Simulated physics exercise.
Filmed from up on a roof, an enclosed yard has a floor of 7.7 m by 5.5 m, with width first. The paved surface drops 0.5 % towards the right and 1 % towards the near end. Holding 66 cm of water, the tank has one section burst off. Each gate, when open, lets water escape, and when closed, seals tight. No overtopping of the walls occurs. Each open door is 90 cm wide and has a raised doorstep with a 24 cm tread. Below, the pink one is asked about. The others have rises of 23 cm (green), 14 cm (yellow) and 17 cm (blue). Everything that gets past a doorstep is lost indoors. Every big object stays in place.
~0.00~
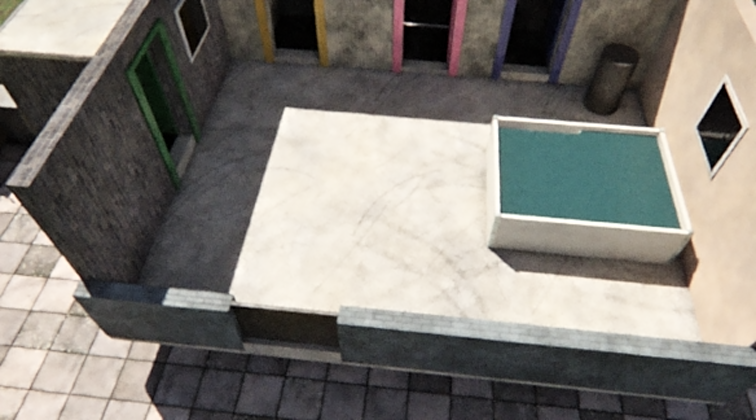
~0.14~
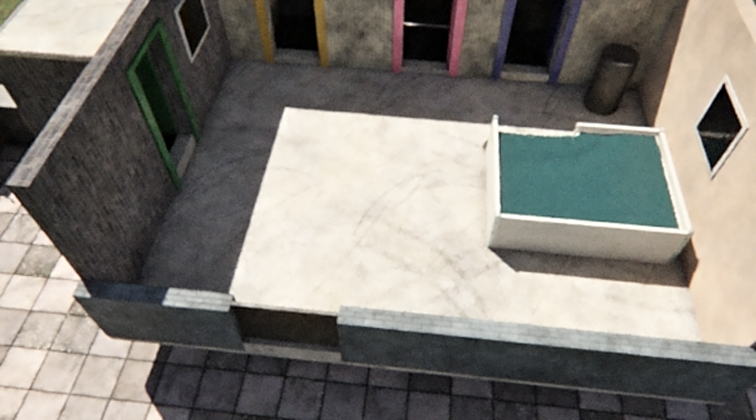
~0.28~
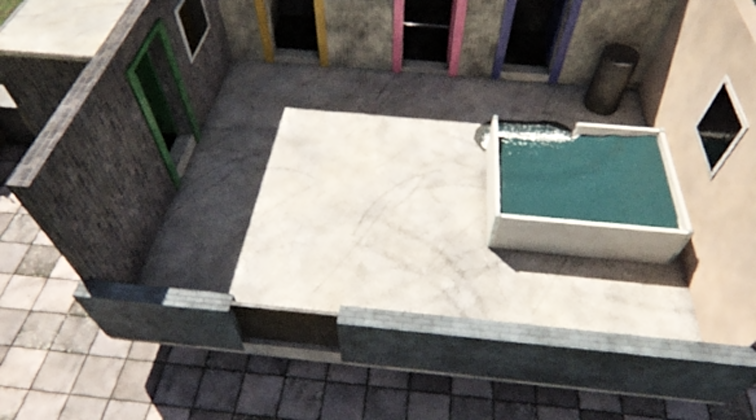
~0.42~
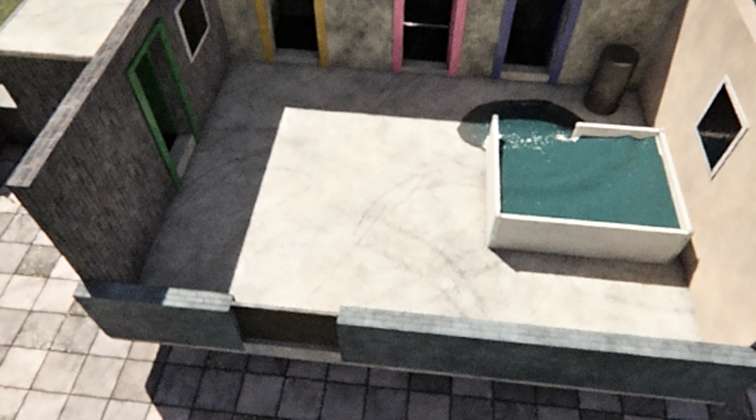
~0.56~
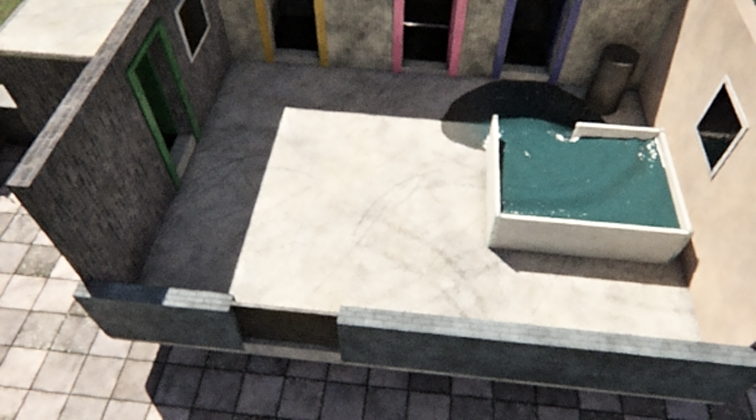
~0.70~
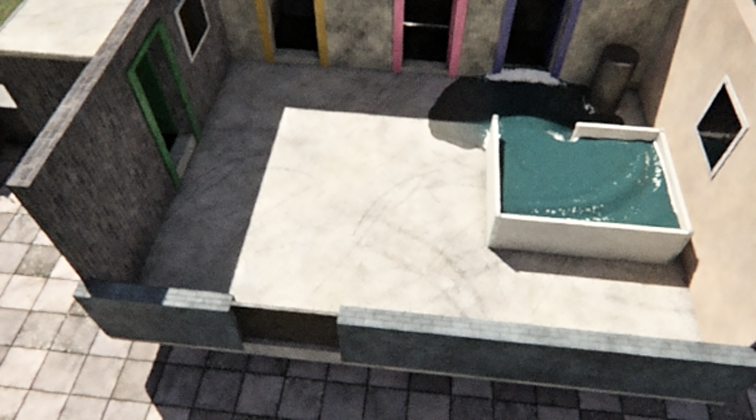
In the video, a section at the back of a white-walled tank of green water opens in an enclosed yard, and water pours out, spreading in a dark patch across the floor toward the purple door while the tank's surface ripples.
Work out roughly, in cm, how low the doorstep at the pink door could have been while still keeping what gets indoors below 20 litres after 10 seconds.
No lower than about 14 cm.
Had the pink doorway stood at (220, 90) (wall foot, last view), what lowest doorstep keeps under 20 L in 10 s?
Something near 13.5 cm.
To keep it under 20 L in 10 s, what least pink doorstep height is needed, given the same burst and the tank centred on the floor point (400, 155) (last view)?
Near 27 cm.
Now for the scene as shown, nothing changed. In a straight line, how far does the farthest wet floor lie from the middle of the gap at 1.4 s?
Near 3.0 metres, give or take.
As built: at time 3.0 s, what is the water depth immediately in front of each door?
At the green door the depth is 0 cm, at yellow 6 cm, at pink 15 cm and at blue 29 cm.
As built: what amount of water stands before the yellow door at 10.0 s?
The depth there is around 6.0 cm.
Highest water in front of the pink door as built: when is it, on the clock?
The level tops out near 1.8 seconds.
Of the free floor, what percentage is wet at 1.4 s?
Wet share: Near 15 %.
After 1.4 s water covers 15 % of the floor, deepest (38 cm) near (495, 81); 15 cm at the pink door, 0 litres in over its 10 cm doorstep.
After 3.0 s water covers 35 % of the floor, deepest (30 cm) near (584, 94); 15 cm at the pink door, 35 litres in over its 10 cm doorstep.
After 10.0 s water covers 90 % of the floor, deepest (13 cm) near (125, 312); 7 cm at the pink door, 48 litres in over its 10 cm doorstep.
At the pink door as built, the water arrived by 1.1 s and peaked near 20 cm at 1.8 s.
Run again over the same 10 s with other heights there, 43 litres in over 10.5 cm, 15 litres over 15 cm. The limit of 20 litres is kept from about 14 cm up.
